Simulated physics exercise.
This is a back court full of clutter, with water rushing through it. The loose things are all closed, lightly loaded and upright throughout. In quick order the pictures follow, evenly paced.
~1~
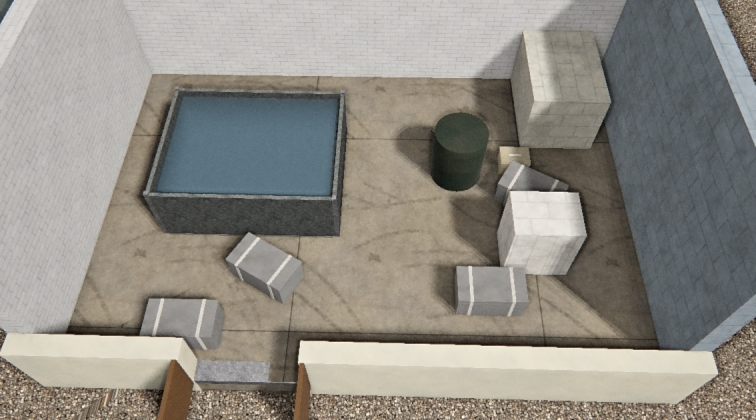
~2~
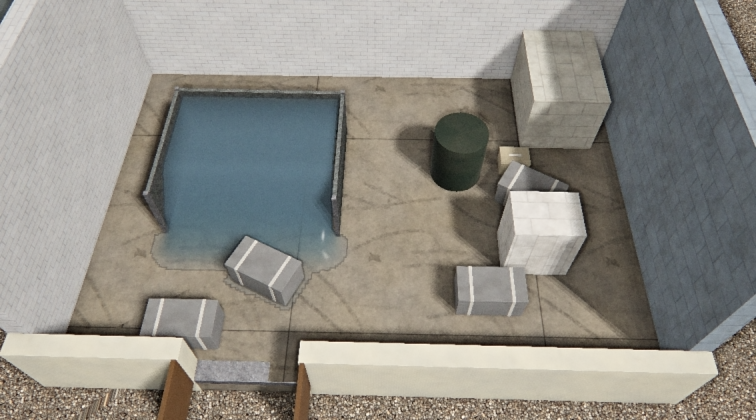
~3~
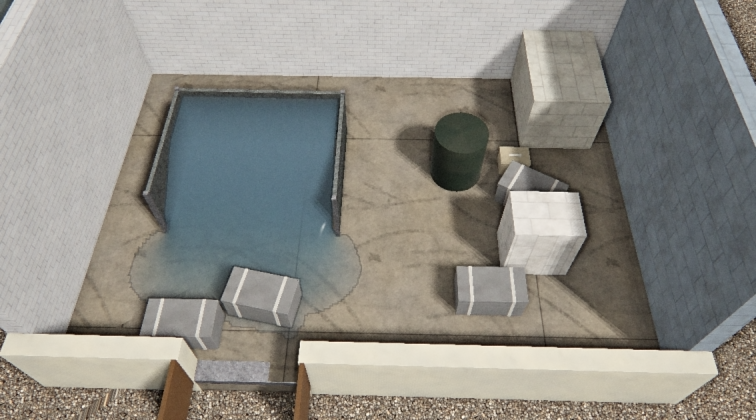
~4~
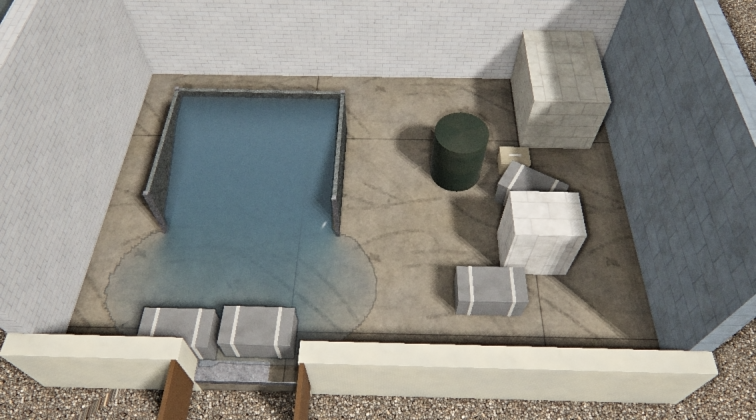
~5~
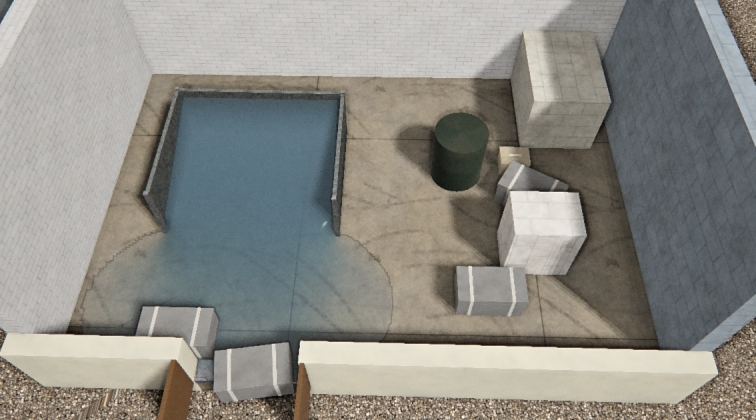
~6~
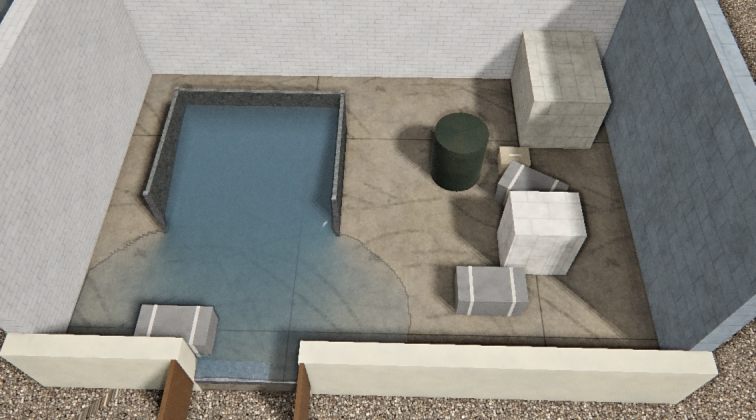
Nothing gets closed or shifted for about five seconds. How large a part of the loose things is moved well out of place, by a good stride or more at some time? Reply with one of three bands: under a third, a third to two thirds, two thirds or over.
A third to two thirds.
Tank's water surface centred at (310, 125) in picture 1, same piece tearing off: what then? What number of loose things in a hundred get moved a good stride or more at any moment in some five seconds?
Near 60 in a hundred.
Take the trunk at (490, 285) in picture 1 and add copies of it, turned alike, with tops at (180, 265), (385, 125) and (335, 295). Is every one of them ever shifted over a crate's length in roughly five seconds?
Sequence: Travels that far, doesn't go far, travels that far.
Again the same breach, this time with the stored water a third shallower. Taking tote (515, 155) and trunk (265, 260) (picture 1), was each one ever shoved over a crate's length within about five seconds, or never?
First one: Stayed within that, second one: Travelled that far.
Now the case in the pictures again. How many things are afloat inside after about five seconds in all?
Count: 2.
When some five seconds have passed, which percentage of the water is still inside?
That comes to roughly 60 parts in a hundred.
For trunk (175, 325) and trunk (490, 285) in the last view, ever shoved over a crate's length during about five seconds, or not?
Went a long way, then went a long way.
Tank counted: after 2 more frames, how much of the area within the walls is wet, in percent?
Estimate: Near 35 %.
A moment on, 1 of 5 are well off their spots; 1 afloat.
Next, 1 of 5 are well off their spots; 1 afloat.
Later, 3 of 5 are well off their spots; 2 afloat.
In the end, 3 of 5 are well off their spots, and 3 have been at some point; 2 afloat.
